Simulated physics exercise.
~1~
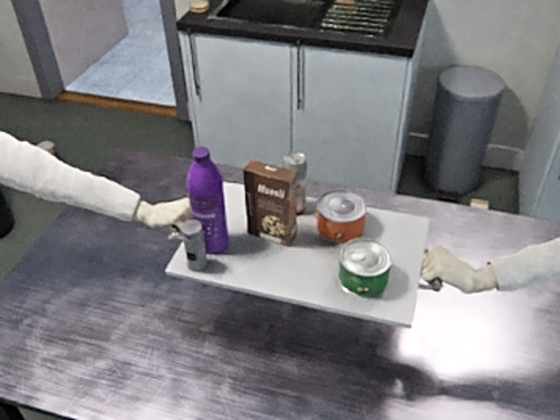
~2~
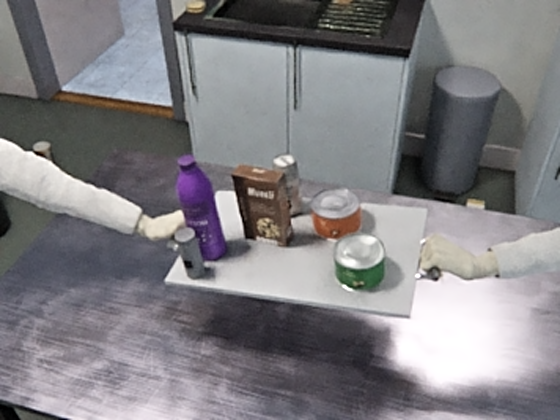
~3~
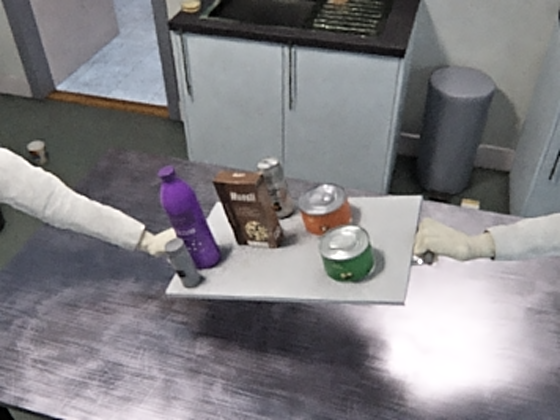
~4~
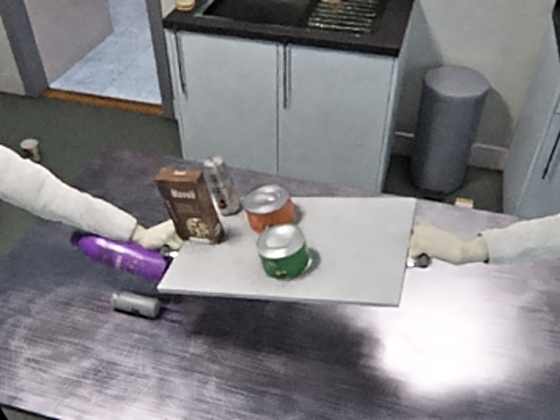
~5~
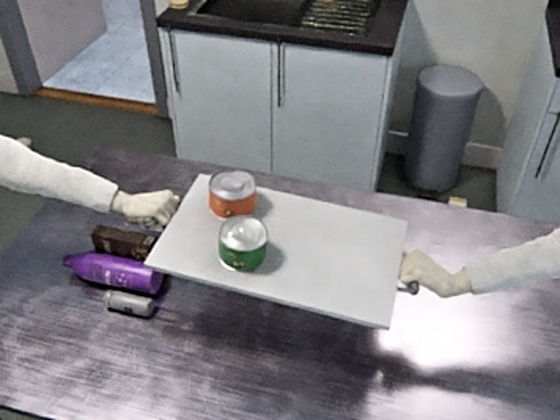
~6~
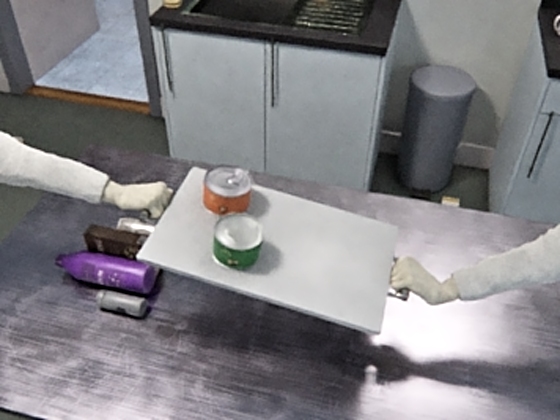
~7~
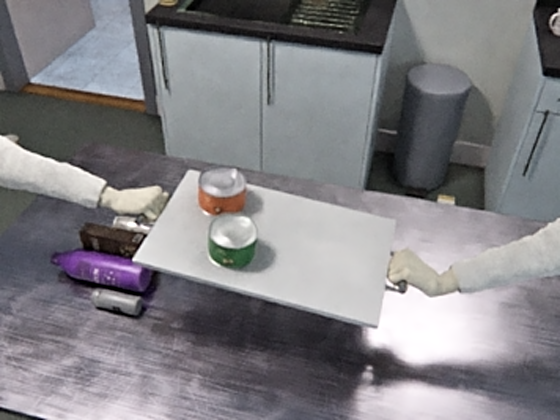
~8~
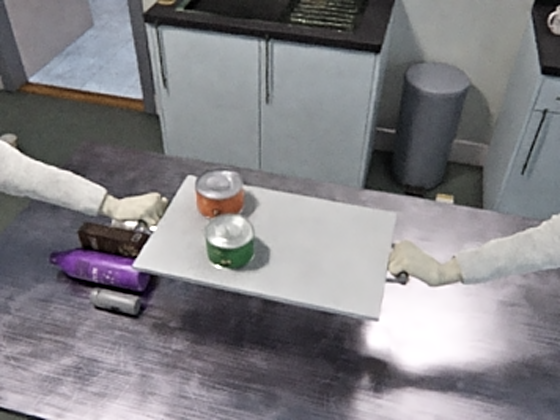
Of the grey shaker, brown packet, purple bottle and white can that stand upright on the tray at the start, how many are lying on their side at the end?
All four of them, the grey shaker, brown packet, purple bottle and white can, are lying on their side at the end.
